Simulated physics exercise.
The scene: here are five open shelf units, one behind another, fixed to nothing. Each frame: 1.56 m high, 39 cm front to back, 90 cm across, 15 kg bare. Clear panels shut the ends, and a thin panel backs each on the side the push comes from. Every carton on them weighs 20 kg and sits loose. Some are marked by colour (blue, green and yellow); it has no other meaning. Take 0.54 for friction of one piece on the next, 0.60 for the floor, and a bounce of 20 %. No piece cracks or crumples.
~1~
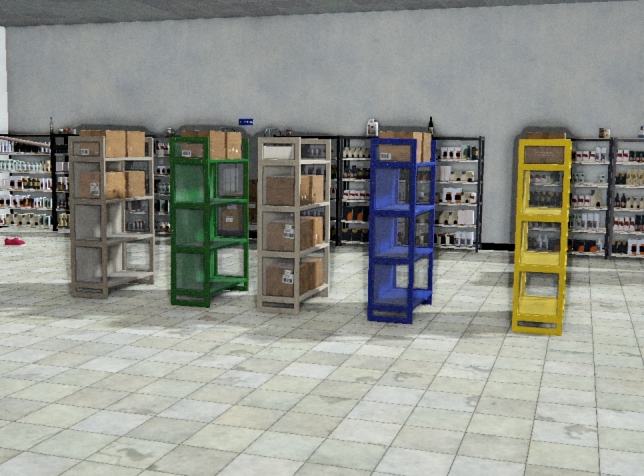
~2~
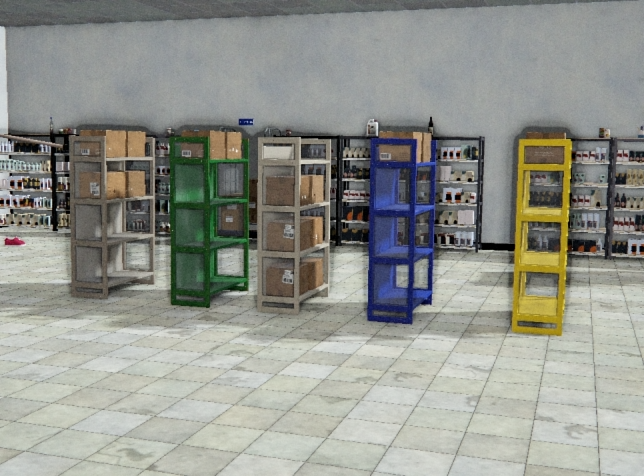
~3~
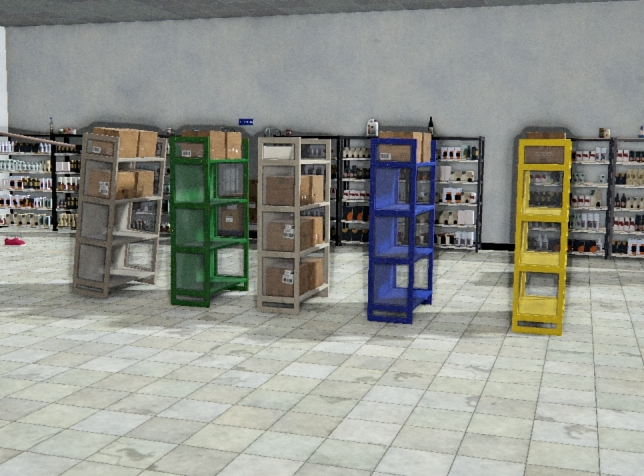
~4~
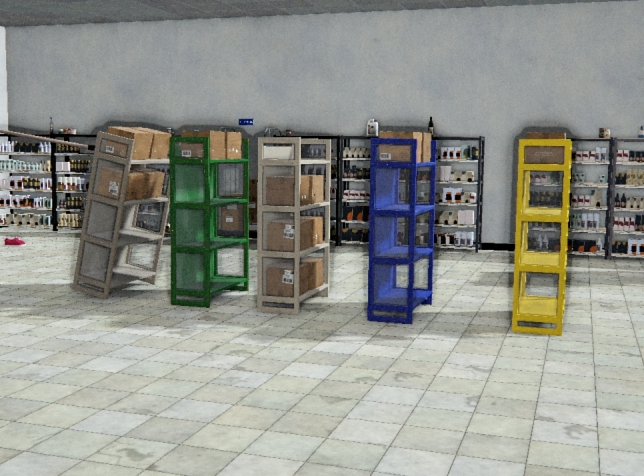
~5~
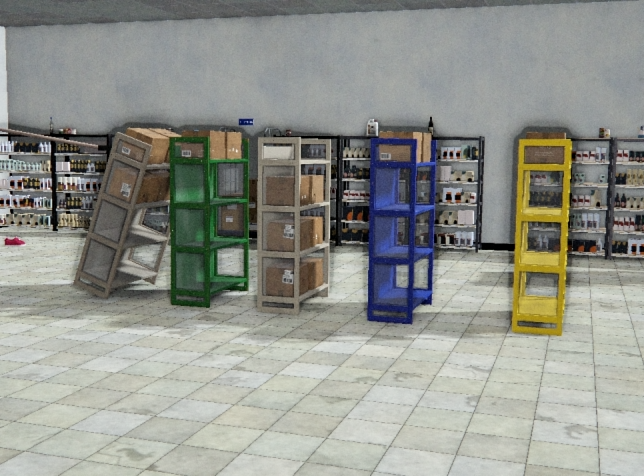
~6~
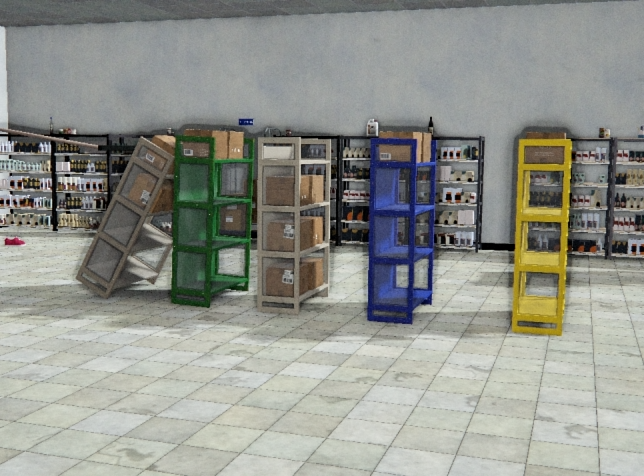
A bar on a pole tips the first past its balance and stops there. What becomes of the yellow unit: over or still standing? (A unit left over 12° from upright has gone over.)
That unit goes over.
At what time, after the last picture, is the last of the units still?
Near 3.0 s.
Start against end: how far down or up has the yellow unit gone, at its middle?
About 60 cm lower.
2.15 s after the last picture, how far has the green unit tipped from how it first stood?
Some 60°.
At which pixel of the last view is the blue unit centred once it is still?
At about (511, 271).
Then, 0.43 s on from the sixth picture, 4 cartons spilt or dropped; 1 of the 4 other units over; yellow unit unmoved; green unit tipped 19°.
Then, 0.99 s on from the sixth picture, 6 cartons spilt or dropped; 2 of the 4 other units over; yellow unit unmoved; green unit tipped 43°.
Then, 1.51 s on from the sixth picture, 12 cartons spilt or dropped; 4 of the 4 other units over; yellow unit tipped 13°; green unit tipped 59°.
Then, 2.15 s on from the sixth picture, 14 cartons spilt or dropped; 4 of the 4 other units over; yellow unit lying flat; blue unit tipped 71°.
Finally, 14 cartons spilt or dropped; 4 of the 4 other units over; yellow unit lying flat; blue unit tipped 71°; green unit tipped 62°. Not one is left standing. Seen by the last camera, middles, blue unit near (511, 271).
